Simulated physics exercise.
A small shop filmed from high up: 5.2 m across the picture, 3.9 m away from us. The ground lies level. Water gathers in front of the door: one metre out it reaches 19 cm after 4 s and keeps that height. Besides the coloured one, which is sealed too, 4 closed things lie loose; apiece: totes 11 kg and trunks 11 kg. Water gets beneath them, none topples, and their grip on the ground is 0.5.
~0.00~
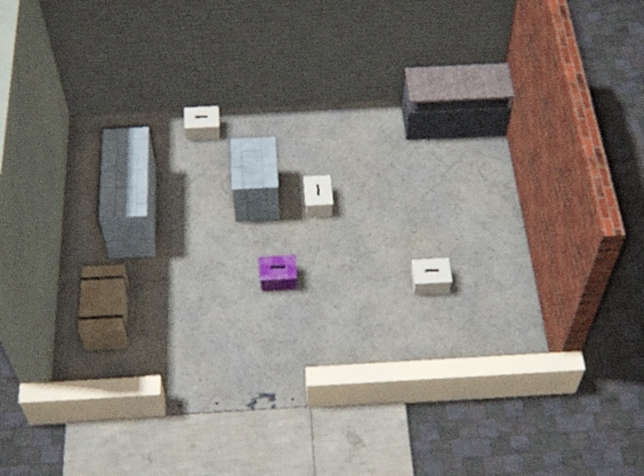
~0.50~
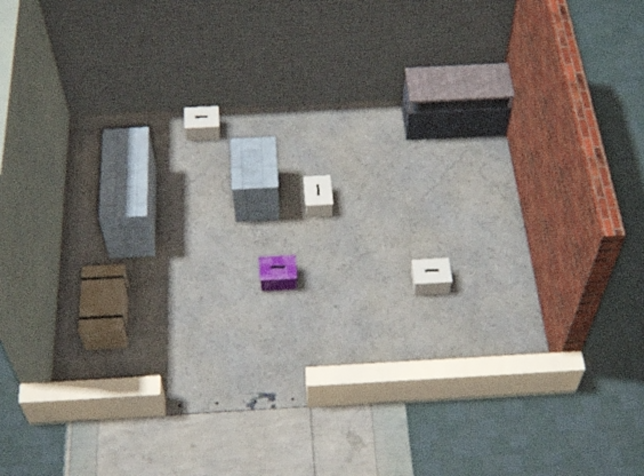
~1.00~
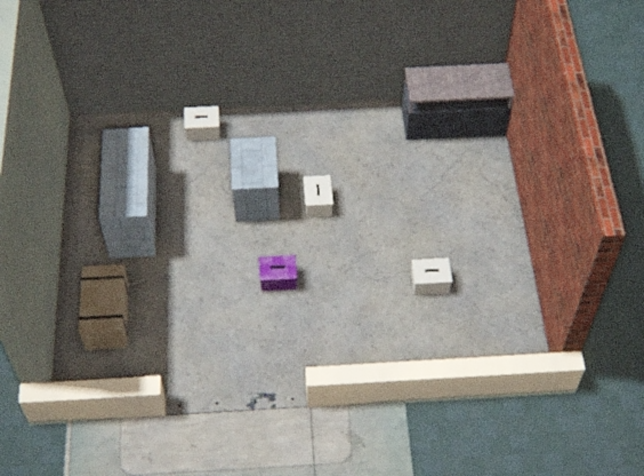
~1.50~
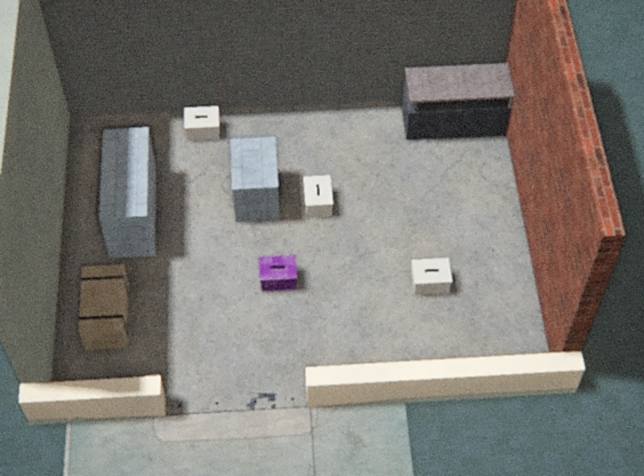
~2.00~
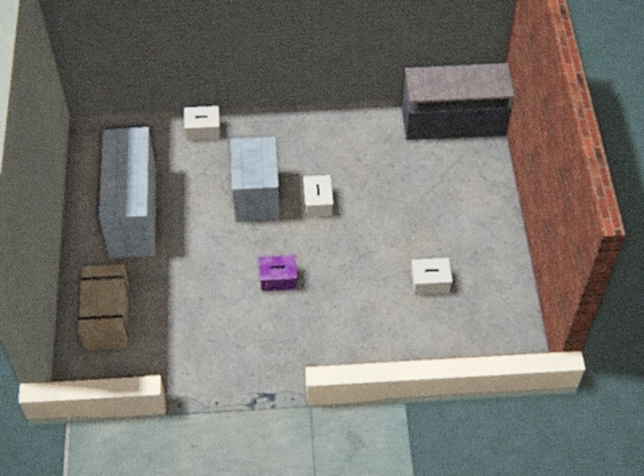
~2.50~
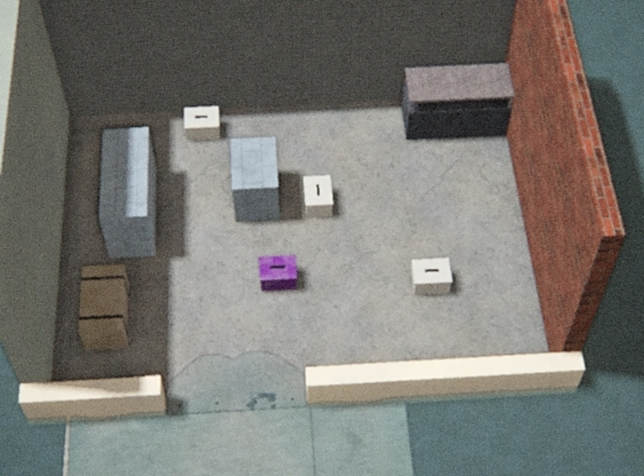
Water spreads outside the small shop and just through its doorway while the boxes stay still.
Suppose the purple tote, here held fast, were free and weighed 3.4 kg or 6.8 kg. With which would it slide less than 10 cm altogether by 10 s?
For it, neither weight holds it.
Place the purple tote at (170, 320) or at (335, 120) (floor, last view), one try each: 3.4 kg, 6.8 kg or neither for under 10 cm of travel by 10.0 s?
In that order: Neither is enough; neither holds.
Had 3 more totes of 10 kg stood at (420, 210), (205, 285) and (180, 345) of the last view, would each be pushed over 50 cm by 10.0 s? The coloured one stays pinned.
In that order: Short of it, over, over.
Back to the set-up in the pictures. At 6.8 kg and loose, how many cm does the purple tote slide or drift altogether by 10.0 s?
Some 80 cm in all.
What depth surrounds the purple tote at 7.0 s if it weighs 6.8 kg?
Roughly 8 cm.
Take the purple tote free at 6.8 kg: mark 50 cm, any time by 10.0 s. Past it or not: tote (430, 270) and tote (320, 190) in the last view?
In turn: Under, under.
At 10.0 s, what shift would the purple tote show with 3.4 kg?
Roughly 300 cm.
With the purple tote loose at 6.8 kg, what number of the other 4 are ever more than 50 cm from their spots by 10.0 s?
2 of them.
After 3.5 s the purple tote would be 0 cm from its start with 3.4 kg and 0 cm from its start with 6.8 kg; 1 cm of water round it then.
After 4.5 s the purple tote would be 63 cm from its start with 3.4 kg and 32 cm from its start with 6.8 kg; 4 cm of water round it then.
After 7.0 s the purple tote would be 238 cm from its start with 3.4 kg and 76 cm from its start with 6.8 kg; 8 cm of water round it then.
After 10.0 s the purple tote would be 295 cm from its start with 3.4 kg and 77 cm from its start with 6.8 kg; 9 cm of water round it then.
